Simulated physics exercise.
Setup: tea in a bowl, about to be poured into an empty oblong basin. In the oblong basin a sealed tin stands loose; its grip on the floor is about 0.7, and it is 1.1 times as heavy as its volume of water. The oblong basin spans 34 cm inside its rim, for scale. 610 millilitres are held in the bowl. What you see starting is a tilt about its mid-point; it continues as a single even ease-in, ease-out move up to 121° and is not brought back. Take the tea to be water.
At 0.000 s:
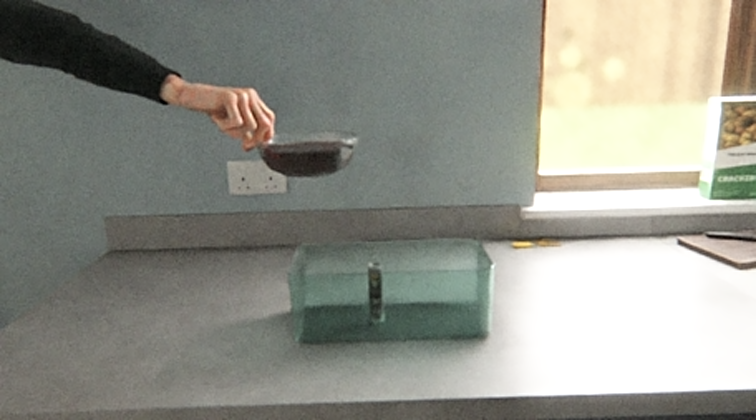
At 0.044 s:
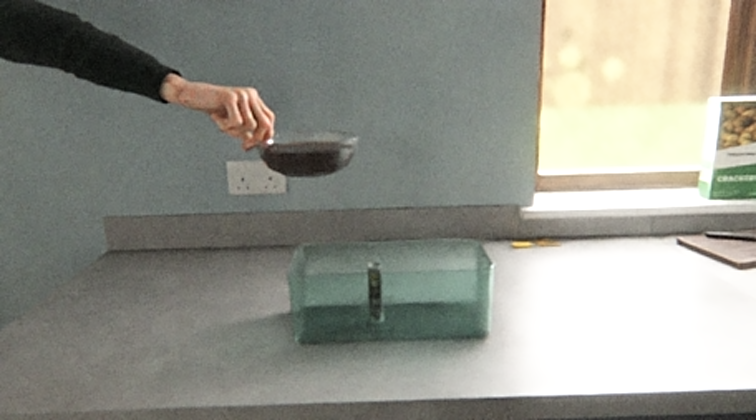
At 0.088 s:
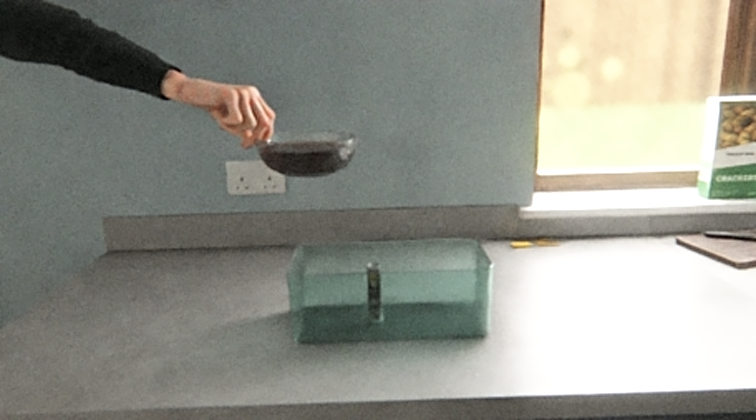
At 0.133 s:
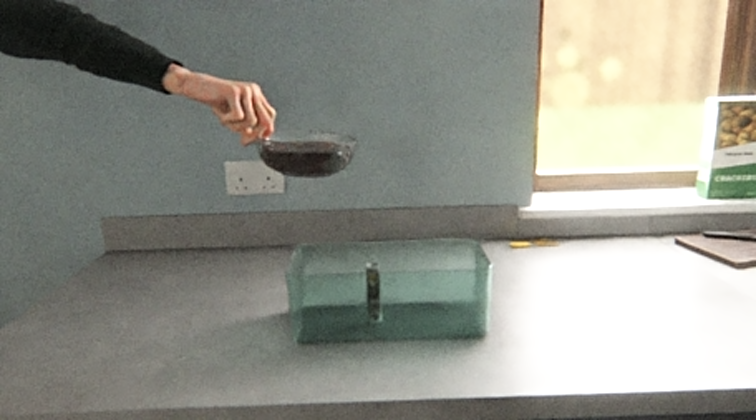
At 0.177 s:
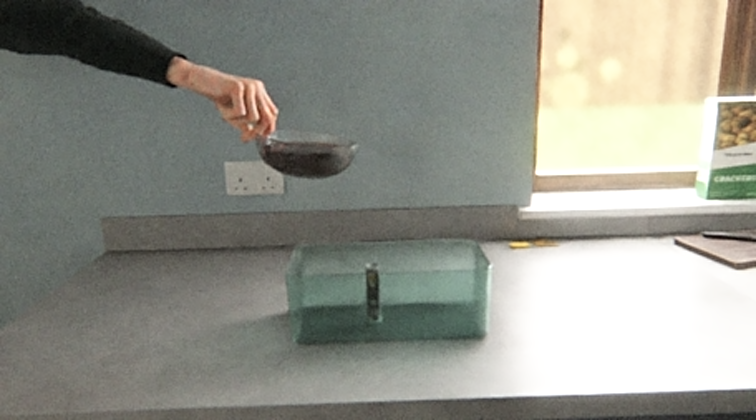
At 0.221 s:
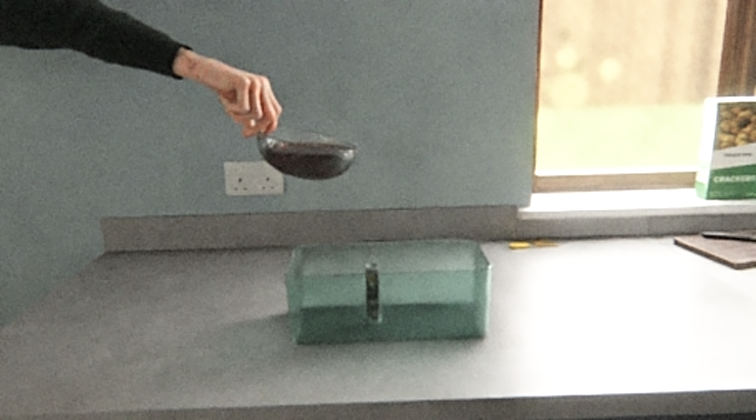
A hand in a dark sleeve reaches in from the left, holding a clear bowl of dark liquid above a translucent green oblong basin on a grey countertop. Seen from the front, the counter meets a blue-grey wall with a white socket, and a bright wooden-framed window with a green-and-white box stands at right. The bowl stays level at first, then tilts slightly down to the right as the hand lifts a little.
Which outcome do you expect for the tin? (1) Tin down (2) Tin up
The answer is 2.
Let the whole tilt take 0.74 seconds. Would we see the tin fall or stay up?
Then it holds its balance.
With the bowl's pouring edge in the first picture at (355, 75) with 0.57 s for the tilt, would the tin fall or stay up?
Then it tips over.
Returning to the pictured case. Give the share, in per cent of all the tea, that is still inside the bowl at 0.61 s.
I'd estimate some 16 % remains.
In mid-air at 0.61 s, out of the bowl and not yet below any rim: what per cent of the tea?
Estimate: Some 54 % of the total.
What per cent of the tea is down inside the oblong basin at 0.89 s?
Roughly 98 per cent.
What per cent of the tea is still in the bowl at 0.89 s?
0 %.
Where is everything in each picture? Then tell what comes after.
Tilt 0°; pouring edge (357, 137); surface from (262, 149) to (355, 146); the oblong basin's rim runs from (293, 260) to (486, 254); the tin's top is at (375, 267), in the first frame.
Tilt 1°; pouring edge (357, 138); surface from (262, 148) to (354, 146), in the second frame.
Tilt 2°; pouring edge (357, 139); surface from (261, 148) to (354, 147), in the third frame.
Tilt 5°; pouring edge (357, 142); surface from (261, 147) to (353, 148), in the fourth frame.
Tilt 9°; pouring edge (357, 146); surface from (261, 146) to (354, 150), in the fifth frame.
Tilt 14°; pouring edge (357, 150); surface from (263, 147) to (355, 151), in the sixth frame.
After 0.61 s the tilt is 80° and 17 per cent is still to pour; the tin stands where it began.
After 0.89 s the tilt is 117° and 0 per cent is still to pour; the tin stands where it began.
After 1.18 s the tilt is 121° and 0 per cent is still to pour; the tin stands where it began.
After 1.50 s the tilt is 121° and 0 per cent is still to pour; the tin stands where it began.
In the end the tin stands where it began.
